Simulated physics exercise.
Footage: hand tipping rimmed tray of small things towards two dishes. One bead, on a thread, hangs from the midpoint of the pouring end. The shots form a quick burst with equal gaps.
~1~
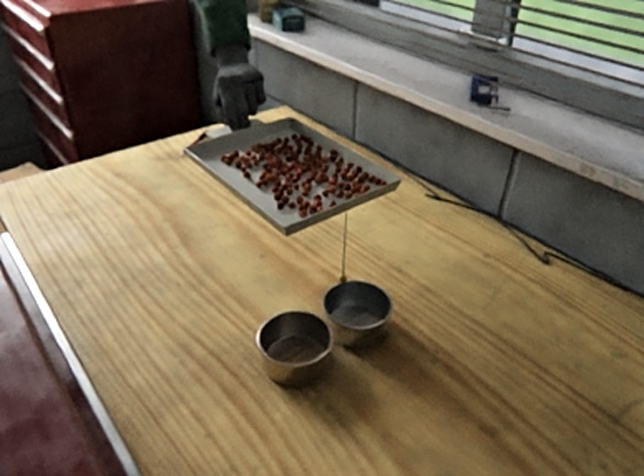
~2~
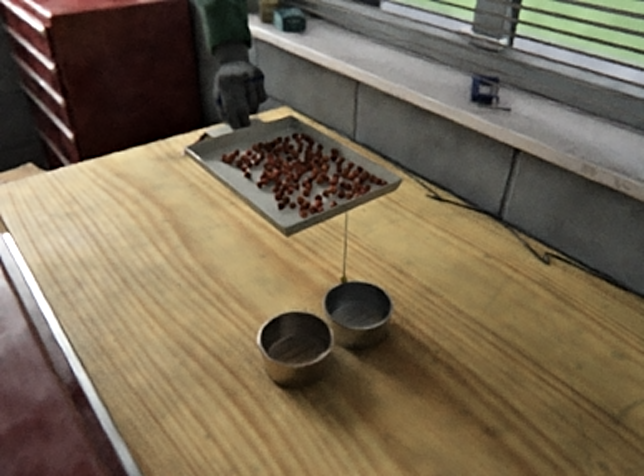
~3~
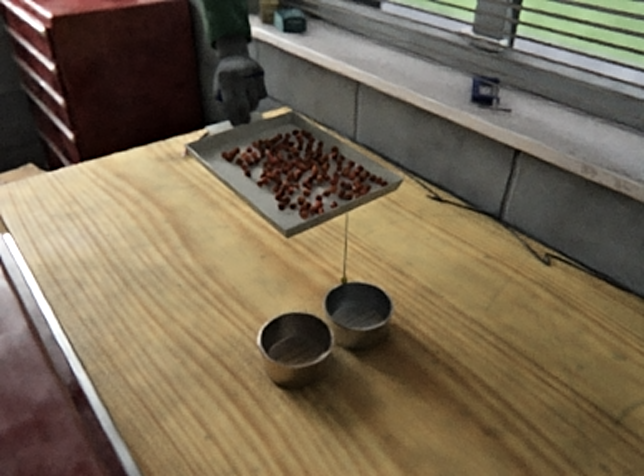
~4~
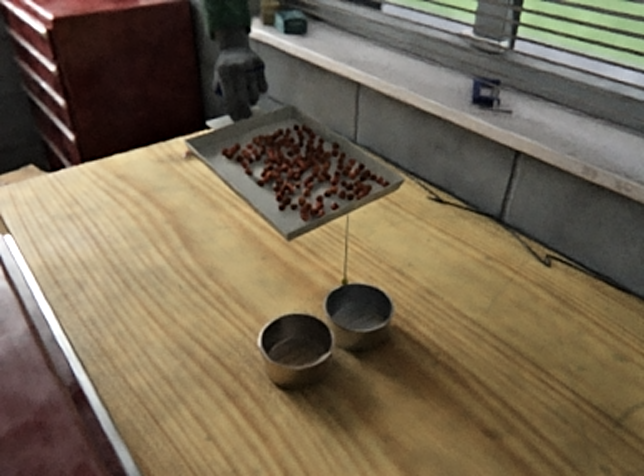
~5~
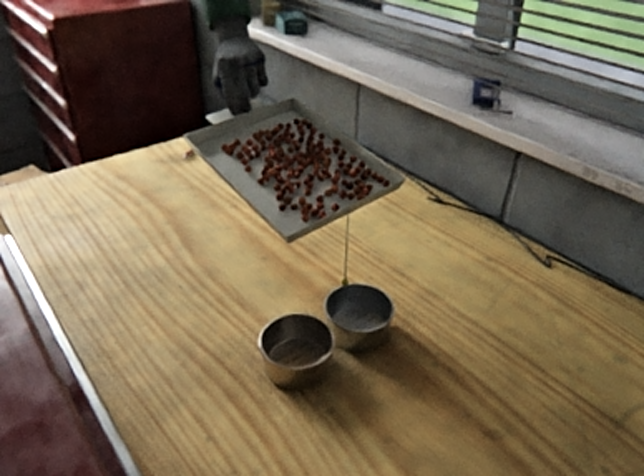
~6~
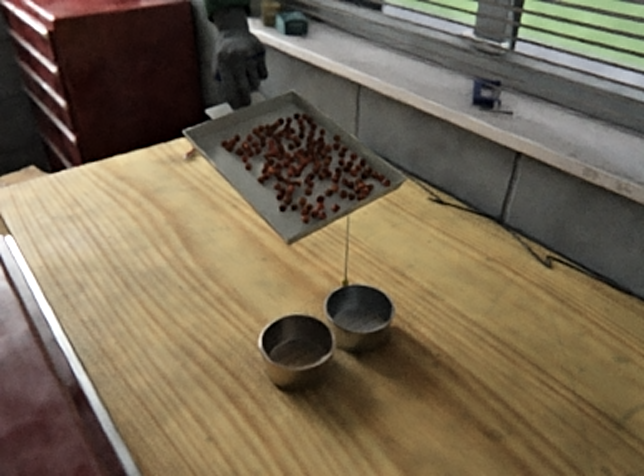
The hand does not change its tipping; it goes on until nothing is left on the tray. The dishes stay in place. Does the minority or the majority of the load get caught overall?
The dishes will catch most of the load.
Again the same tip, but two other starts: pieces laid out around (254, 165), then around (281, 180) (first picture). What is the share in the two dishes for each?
Try 1: 80 %; try 2: 80 %.
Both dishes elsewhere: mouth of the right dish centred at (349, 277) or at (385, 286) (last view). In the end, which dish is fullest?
The left of the pair the first time, the left of the pair the second.
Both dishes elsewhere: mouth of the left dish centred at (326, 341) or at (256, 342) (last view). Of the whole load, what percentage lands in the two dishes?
40 % and 60 %.
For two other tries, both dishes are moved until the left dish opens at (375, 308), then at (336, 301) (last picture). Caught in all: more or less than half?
In order, they'd catch a minor share, and next a minor share.
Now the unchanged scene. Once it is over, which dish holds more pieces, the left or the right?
Fuller side: Left of the pair.
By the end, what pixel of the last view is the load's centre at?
Roughly at pixel (300, 355).
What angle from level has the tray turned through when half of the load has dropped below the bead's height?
Roughly 95 degrees at that moment.
Just after the last frame, tray tipped steeply; almost all on the tray; just a few in the left dish; just a few in the air.
A moment on, tray tipped right over; roughly a third on the tray; roughly a quarter in the left dish; just a few outside both; roughly a third in the air.
Further on, tray tipped past a quarter turn; roughly two thirds in the left dish; about a tenth in the right dish; roughly a quarter outside both.
When it is over, tray tipped past a quarter turn; roughly two thirds in the left dish; about a tenth in the right dish; roughly a quarter outside both.
